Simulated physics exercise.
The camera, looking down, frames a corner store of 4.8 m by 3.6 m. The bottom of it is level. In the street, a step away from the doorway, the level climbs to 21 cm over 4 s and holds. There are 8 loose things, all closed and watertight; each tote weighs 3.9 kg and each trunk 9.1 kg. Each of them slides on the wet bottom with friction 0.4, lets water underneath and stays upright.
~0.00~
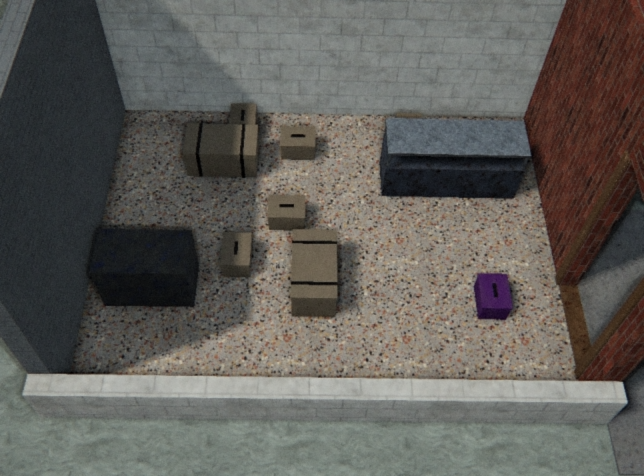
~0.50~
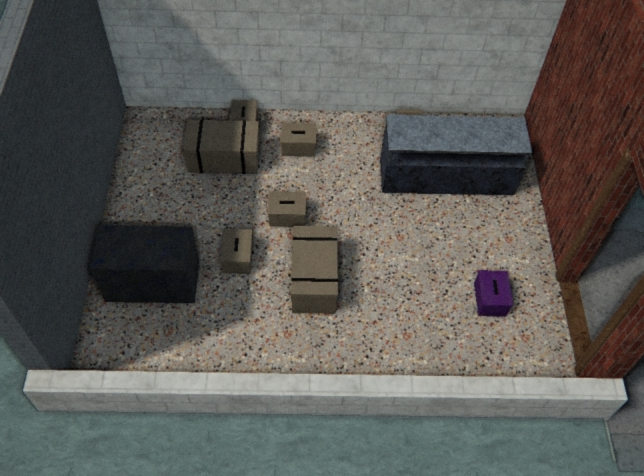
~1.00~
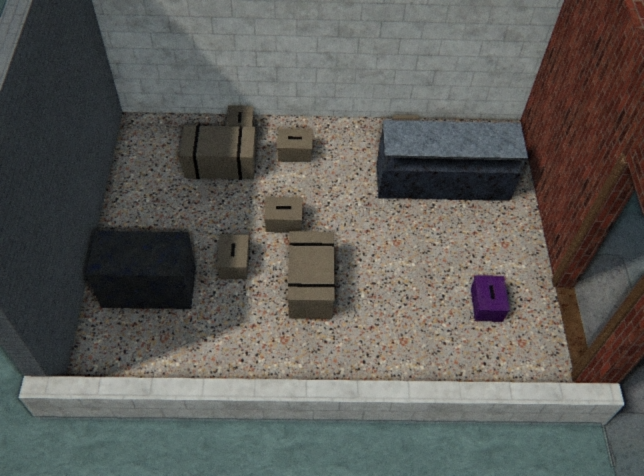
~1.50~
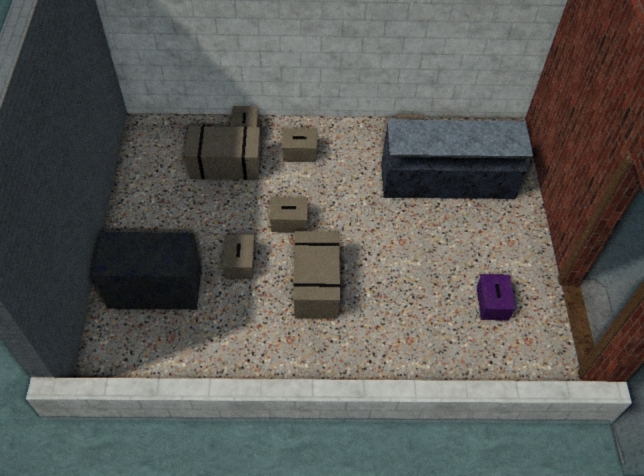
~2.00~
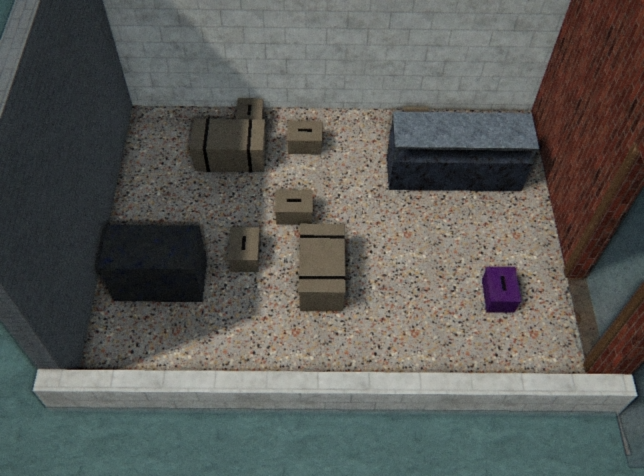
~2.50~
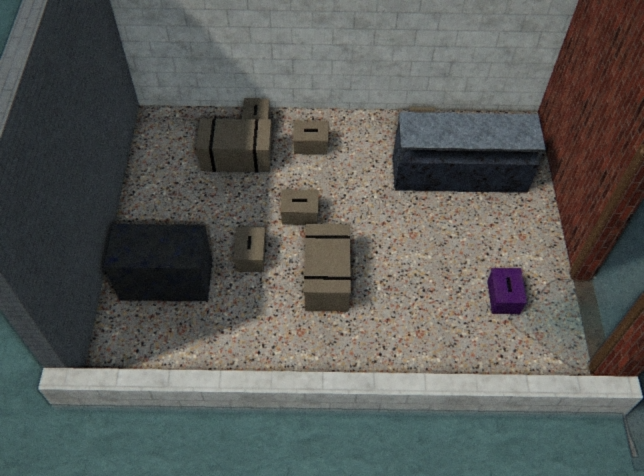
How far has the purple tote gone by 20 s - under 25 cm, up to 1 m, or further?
More than 1 m.
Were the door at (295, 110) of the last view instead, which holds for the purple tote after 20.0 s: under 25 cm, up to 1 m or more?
In that case the purple tote would have gone a great distance.
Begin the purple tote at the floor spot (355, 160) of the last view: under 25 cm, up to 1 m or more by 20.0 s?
So it journeys a long way.
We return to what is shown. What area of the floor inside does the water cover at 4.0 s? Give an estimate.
About 4.0 m2 is covered.
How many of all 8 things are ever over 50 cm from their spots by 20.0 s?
By my tally, 8.
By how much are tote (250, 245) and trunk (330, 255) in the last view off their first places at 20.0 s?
In that order: 150 cm, 200 cm.
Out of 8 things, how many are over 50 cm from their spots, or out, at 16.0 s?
8 in all.
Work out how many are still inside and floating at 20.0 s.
The number is 8.
After 4.0 s the purple tote is near (415, 262), 1.0 m from its start, aground; 0 afloat.
After 9.0 s the purple tote is near (199, 157), 3.6 m from its start, afloat; 5 afloat.
After 16.0 s the purple tote is near (243, 118), 3.5 m from its start, afloat; 8 afloat.
After 20.0 s the purple tote is near (333, 120), 2.7 m from its start, afloat; 8 afloat.
